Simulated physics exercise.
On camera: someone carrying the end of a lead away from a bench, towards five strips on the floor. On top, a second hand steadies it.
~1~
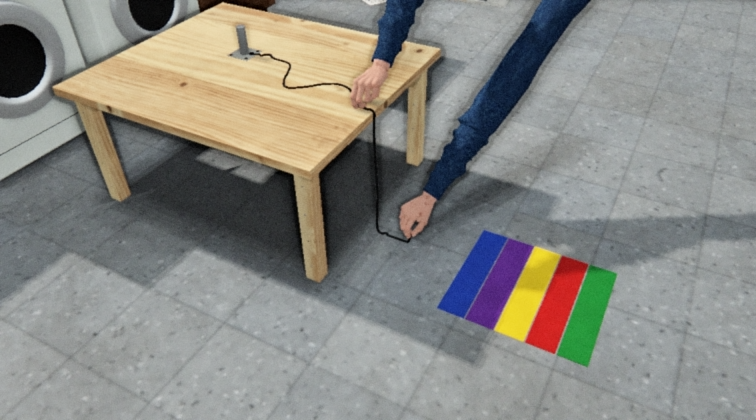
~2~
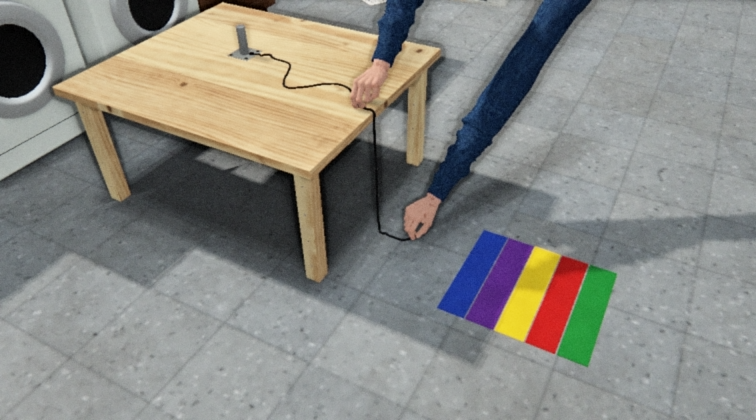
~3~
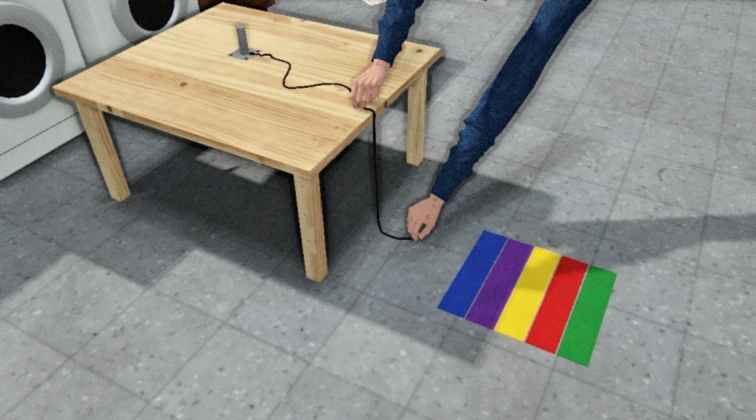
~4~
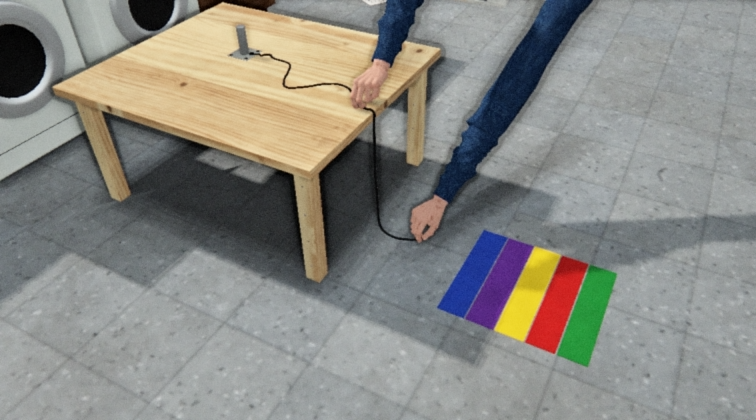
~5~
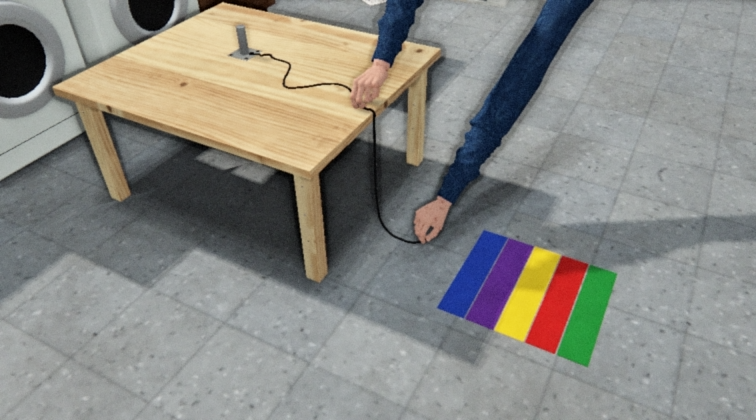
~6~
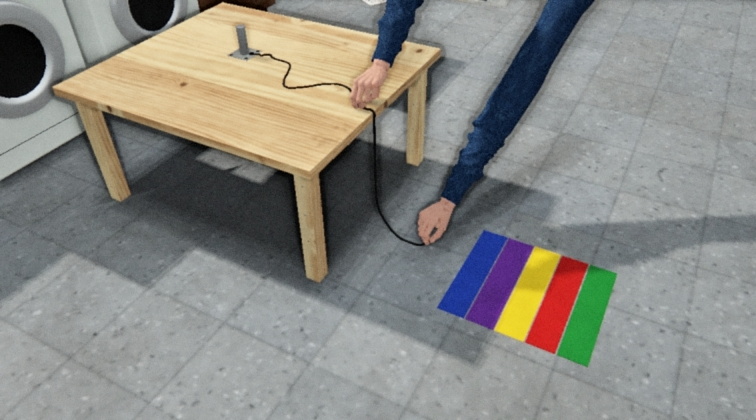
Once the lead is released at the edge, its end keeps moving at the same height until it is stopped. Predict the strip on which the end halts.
The red strip.
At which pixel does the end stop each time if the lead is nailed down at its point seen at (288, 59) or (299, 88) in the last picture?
(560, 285) and (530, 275).
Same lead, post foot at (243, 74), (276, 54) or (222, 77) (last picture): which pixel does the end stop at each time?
(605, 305), (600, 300) and (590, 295), roughly.
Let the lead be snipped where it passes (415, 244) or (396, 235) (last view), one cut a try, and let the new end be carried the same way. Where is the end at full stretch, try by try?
It ends up at (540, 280) the first time and at (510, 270) the second.
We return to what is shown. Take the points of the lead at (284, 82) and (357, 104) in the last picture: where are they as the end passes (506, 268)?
To (313, 82) and (384, 137).
A little later, end near (506, 268); over purple.
Next, end near (545, 281); over yellow.
When it is tight, end near (567, 289); over red. It gets as far as the red strip.
